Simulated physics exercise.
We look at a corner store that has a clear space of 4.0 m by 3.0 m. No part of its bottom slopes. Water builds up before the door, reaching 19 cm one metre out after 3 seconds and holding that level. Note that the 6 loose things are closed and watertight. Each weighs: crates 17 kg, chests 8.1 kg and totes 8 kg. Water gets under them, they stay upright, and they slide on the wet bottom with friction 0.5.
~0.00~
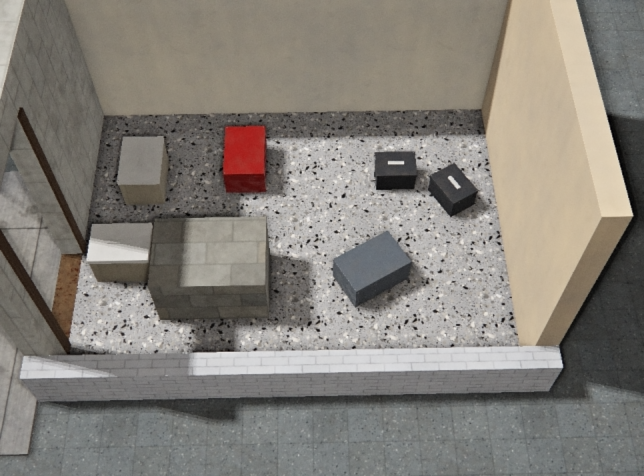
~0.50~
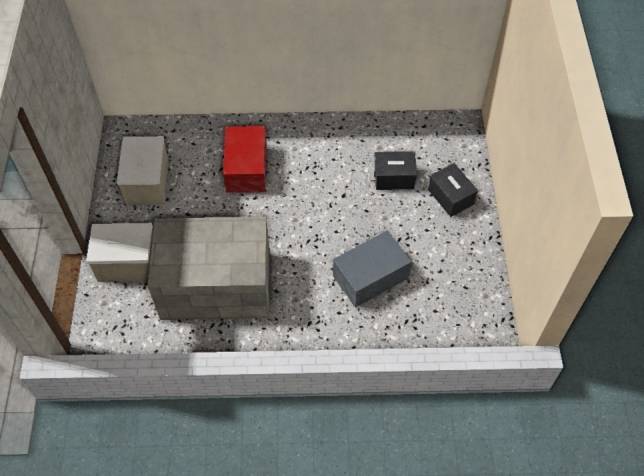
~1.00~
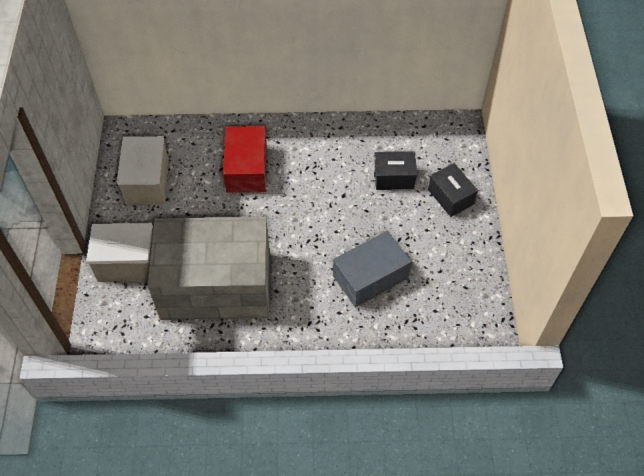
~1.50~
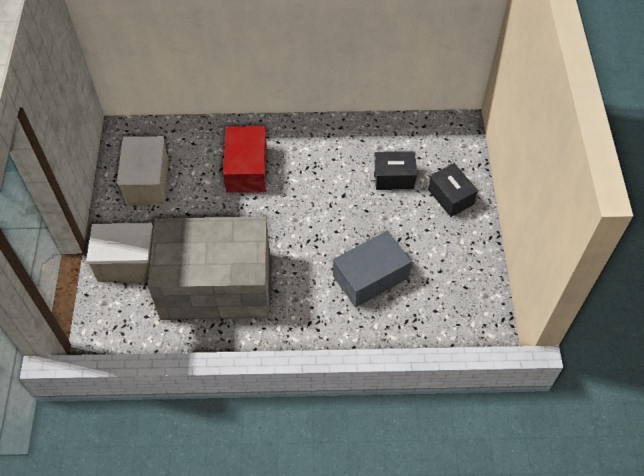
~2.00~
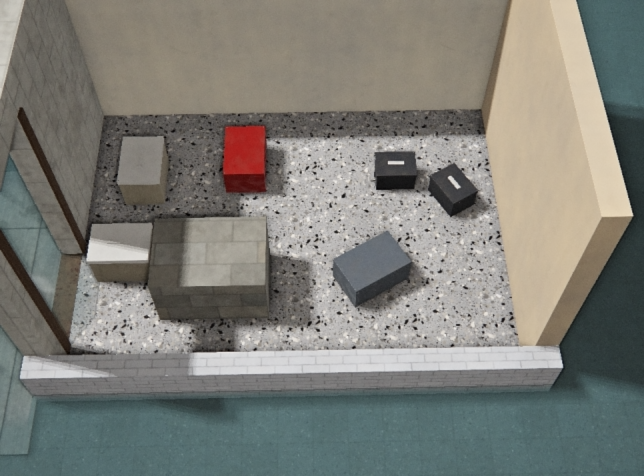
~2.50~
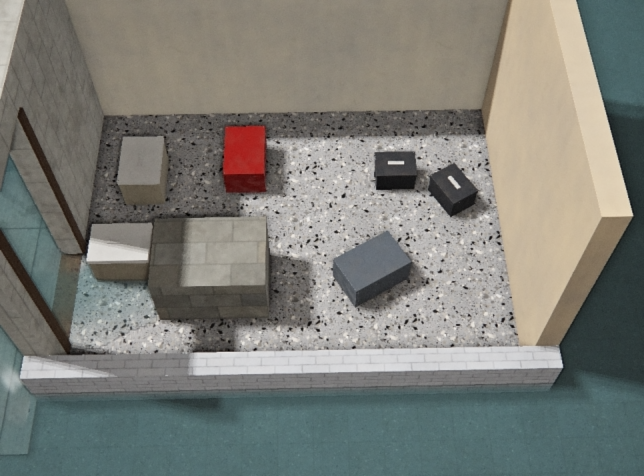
Teal water spreads over the ground outside, then creeps through the doorway among still boxes.
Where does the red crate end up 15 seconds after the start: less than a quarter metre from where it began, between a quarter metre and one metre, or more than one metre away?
Some way off.
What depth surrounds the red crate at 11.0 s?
Around 8 cm.
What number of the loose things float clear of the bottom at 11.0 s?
That would be 5 of them.
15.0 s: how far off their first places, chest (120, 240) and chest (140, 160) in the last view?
In that order: 200 cm, 200 cm.
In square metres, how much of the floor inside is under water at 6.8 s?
Somewhere about 10.0 m2, give or take.
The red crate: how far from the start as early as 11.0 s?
It has shifted about 80 cm.
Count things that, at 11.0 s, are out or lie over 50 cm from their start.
By my reckoning, 3.
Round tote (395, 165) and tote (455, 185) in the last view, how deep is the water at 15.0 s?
Depth approx. 13 cm / 13 cm.
After 3.5 s the red crate is near (244, 150), 0.0 m from its start, aground; 0 afloat.
After 6.8 s the red crate is near (245, 150), 0.0 m from its start, aground; 2 afloat.
After 11.0 s the red crate is near (331, 156), 0.9 m from its start, afloat; 5 afloat.
After 15.0 s the red crate is near (239, 196), 0.6 m from its start, afloat; 6 afloat.
